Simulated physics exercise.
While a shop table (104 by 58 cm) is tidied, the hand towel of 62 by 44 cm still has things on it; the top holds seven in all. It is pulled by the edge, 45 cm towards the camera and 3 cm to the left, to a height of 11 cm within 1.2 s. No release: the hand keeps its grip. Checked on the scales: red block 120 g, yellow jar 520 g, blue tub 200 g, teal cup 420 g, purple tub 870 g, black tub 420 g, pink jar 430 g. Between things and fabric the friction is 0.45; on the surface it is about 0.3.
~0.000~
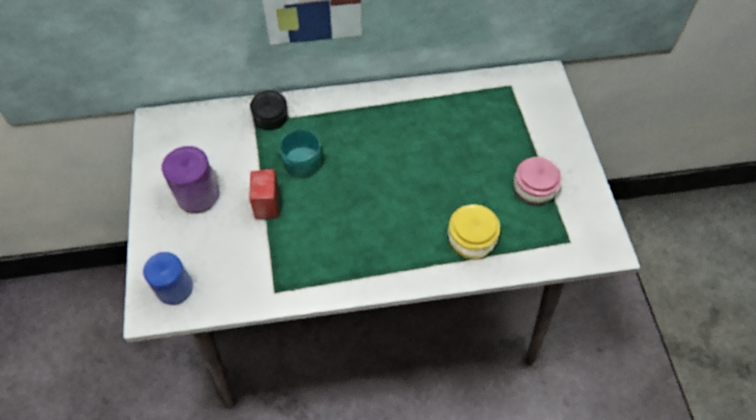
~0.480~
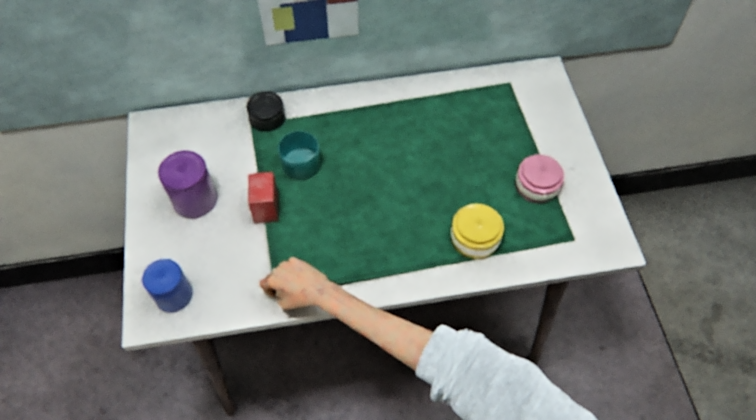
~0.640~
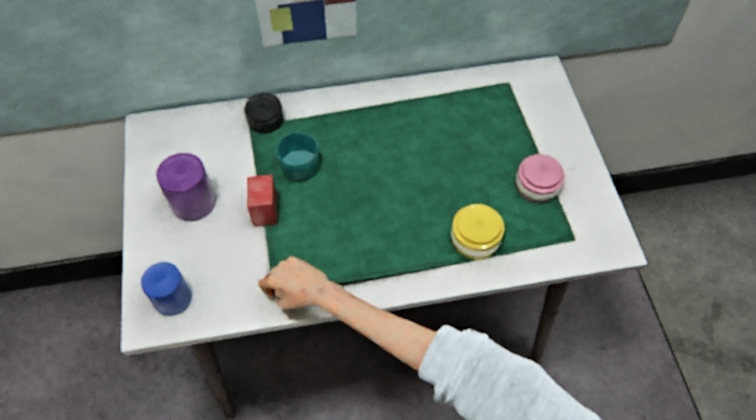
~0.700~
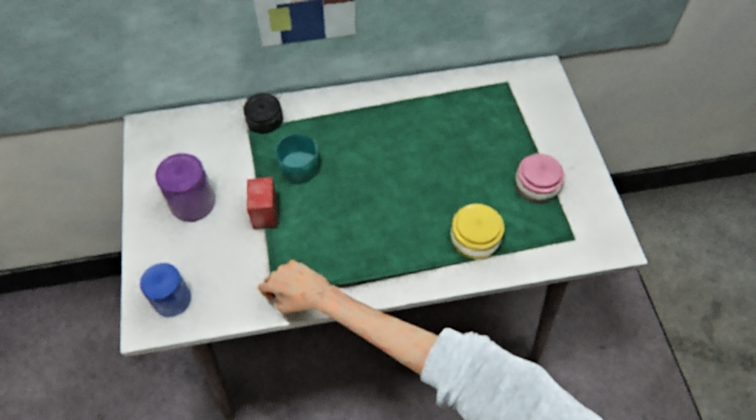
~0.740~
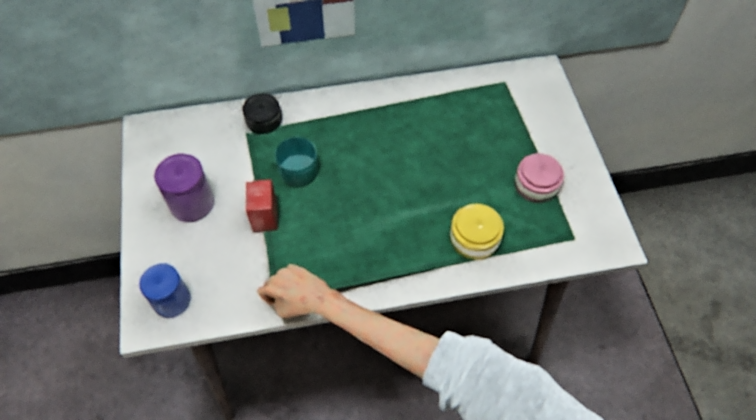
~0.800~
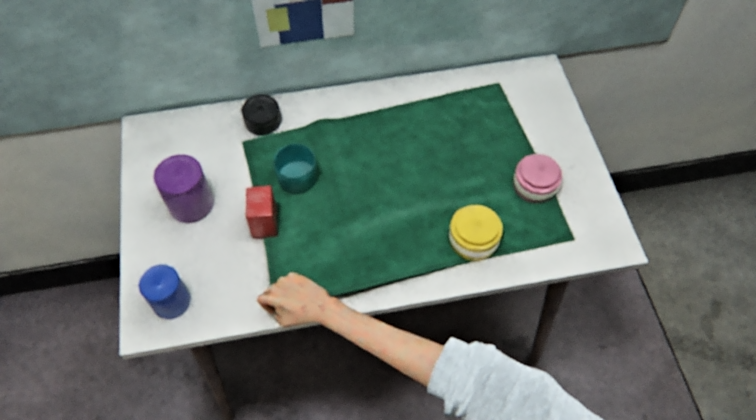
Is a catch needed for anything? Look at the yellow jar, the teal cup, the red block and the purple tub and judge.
Yellow jar - catch needed; teal cup - catch needed; red block - catch needed; purple tub - no catch needed.
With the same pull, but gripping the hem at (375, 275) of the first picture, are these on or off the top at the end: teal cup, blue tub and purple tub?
Teal cup is lost, blue tub is left on top, purple tub is left on top.
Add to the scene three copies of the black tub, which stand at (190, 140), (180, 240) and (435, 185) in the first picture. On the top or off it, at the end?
Respectively, the copies end as follows: Still in place, still in place, gone from the top.
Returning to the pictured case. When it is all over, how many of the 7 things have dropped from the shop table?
That gives 3.
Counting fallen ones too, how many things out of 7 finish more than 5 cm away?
That gives 4.
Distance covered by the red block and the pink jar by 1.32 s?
The red block is about 35 cm off and the pink jar about 15 cm.
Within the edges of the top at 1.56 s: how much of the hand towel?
I'd say close to 40 per cent of it.
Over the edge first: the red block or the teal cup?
The red one goes first.
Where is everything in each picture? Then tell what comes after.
The first picture shows yellow jar (476, 223); teal cup (300, 145); red block (262, 184); purple tub (184, 164); hand towel corners (274, 293) (511, 85) (571, 242).
The second picture shows hand towel corners (510, 82) (575, 240); grip (275, 295).
The third picture shows hand towel corners (509, 82) (576, 240); grip (274, 295).
The fourth picture shows red block (259, 193); hand towel corners (508, 81) (576, 240); grip (273, 299).
The fifth picture shows red block (259, 195); teal cup (296, 153); hand towel corners (505, 81) (576, 239); grip (273, 303).
The sixth picture shows yellow jar (478, 223); teal cup (294, 160); red block (259, 202); purple tub (177, 173); hand towel corners (242, 142) (499, 82) (575, 240); grip (273, 311).
At 1.1 s, 90 % of the hand towel is still over the top; red block 15 cm off its start, teal cup 15 cm off its start, yellow jar 6 cm off its start.
At 1.3 s, 70 % of the hand towel is still over the top; red block 33 cm off its start, teal cup 32 cm off its start, yellow jar 16 cm off its start.
At 1.6 s, 40 % of the hand towel is still over the top; red block over the edge, teal cup 46 cm off its start at (250, 376), yellow jar over the edge.
At 1.8 s, 20 % of the hand towel is still over the top; red block over the edge, teal cup over the edge, yellow jar over the edge.
At 3.4 s, 20 % of the hand towel is still over the top; teal cup over the edge, red block over the edge, yellow jar over the edge, purple tub 0 cm off its start at (177, 173).
